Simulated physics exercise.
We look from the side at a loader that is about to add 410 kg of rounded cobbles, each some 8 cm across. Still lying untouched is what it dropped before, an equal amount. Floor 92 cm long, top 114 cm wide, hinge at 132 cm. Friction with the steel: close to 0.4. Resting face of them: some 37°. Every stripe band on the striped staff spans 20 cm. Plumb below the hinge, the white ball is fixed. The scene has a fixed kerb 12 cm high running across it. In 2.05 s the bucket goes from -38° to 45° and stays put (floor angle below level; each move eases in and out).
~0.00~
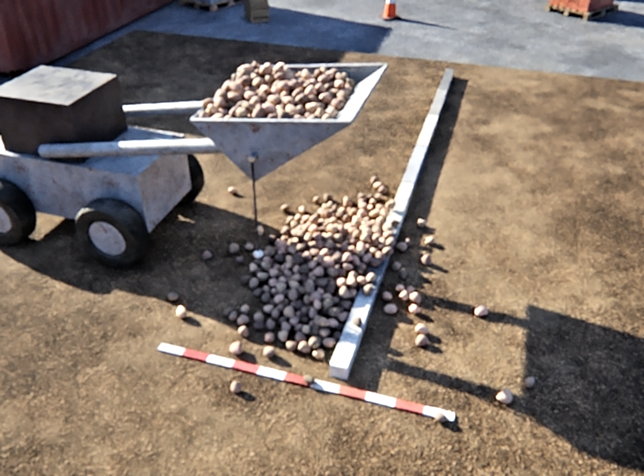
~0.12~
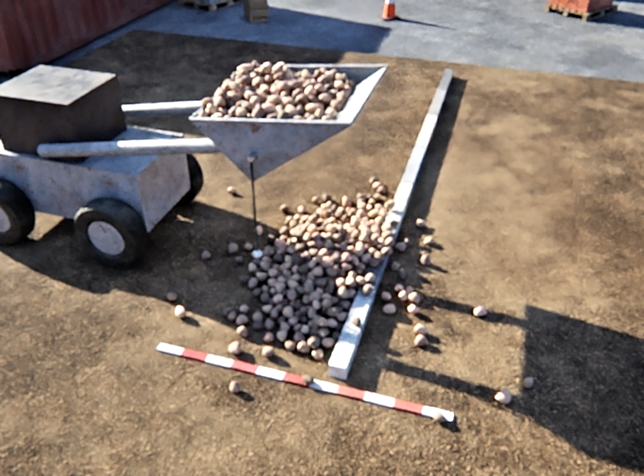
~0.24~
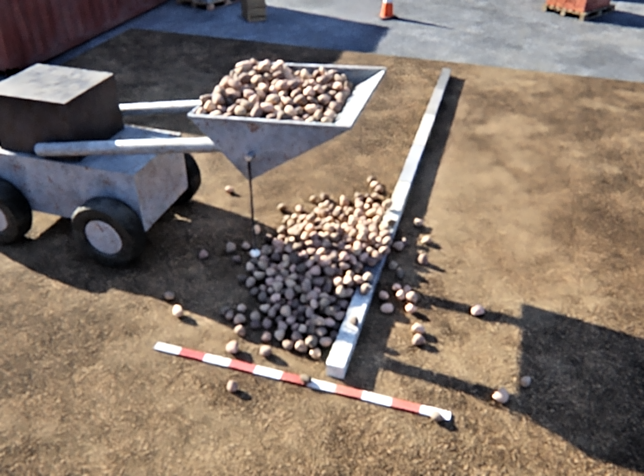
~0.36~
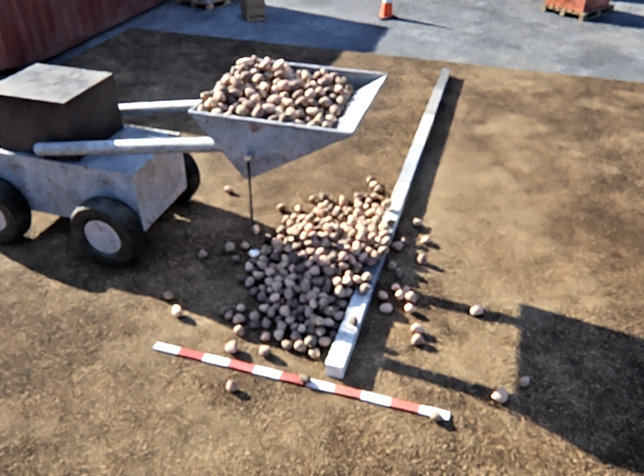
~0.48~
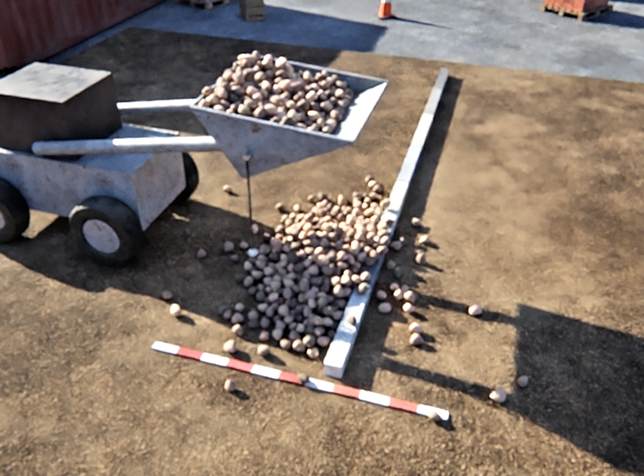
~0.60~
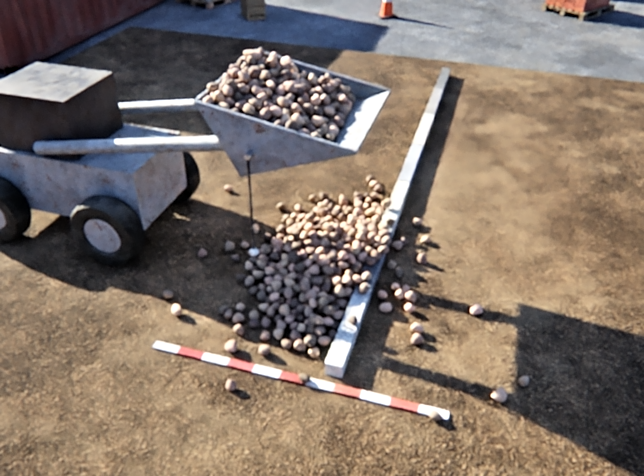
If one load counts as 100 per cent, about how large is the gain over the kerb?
Around 71 per cent.
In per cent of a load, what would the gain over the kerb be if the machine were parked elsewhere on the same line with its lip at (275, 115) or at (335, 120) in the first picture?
First place: Roughly 10 %; second place: Roughly 55 %.
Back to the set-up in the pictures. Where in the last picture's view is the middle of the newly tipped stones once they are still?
Around (404, 270).
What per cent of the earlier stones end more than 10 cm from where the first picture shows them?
Roughly 5 % of them.
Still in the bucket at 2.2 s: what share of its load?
It holds some 5 per cent.
After 1.5 s the floor is at 32°; in per cent of one load, 91 in the bucket, 105 on this side of the kerb, 4 over the kerb; the foremost stones are at (448, 337).
After 2.2 s the floor is at 45°; in per cent of one load, 7 in the bucket, 144 on this side of the kerb, 49 over the kerb; the foremost stones are at (483, 319).
After 2.5 s the floor is at 45°; in per cent of one load, 0 in the bucket, 131 on this side of the kerb, 69 over the kerb; the foremost stones are at (536, 314).
After 5.1 s the floor is at 45°; in per cent of one load, 0 in the bucket, 125 on this side of the kerb, 75 over the kerb; the foremost stones are at (587, 327). Net gain over the kerb, 71.
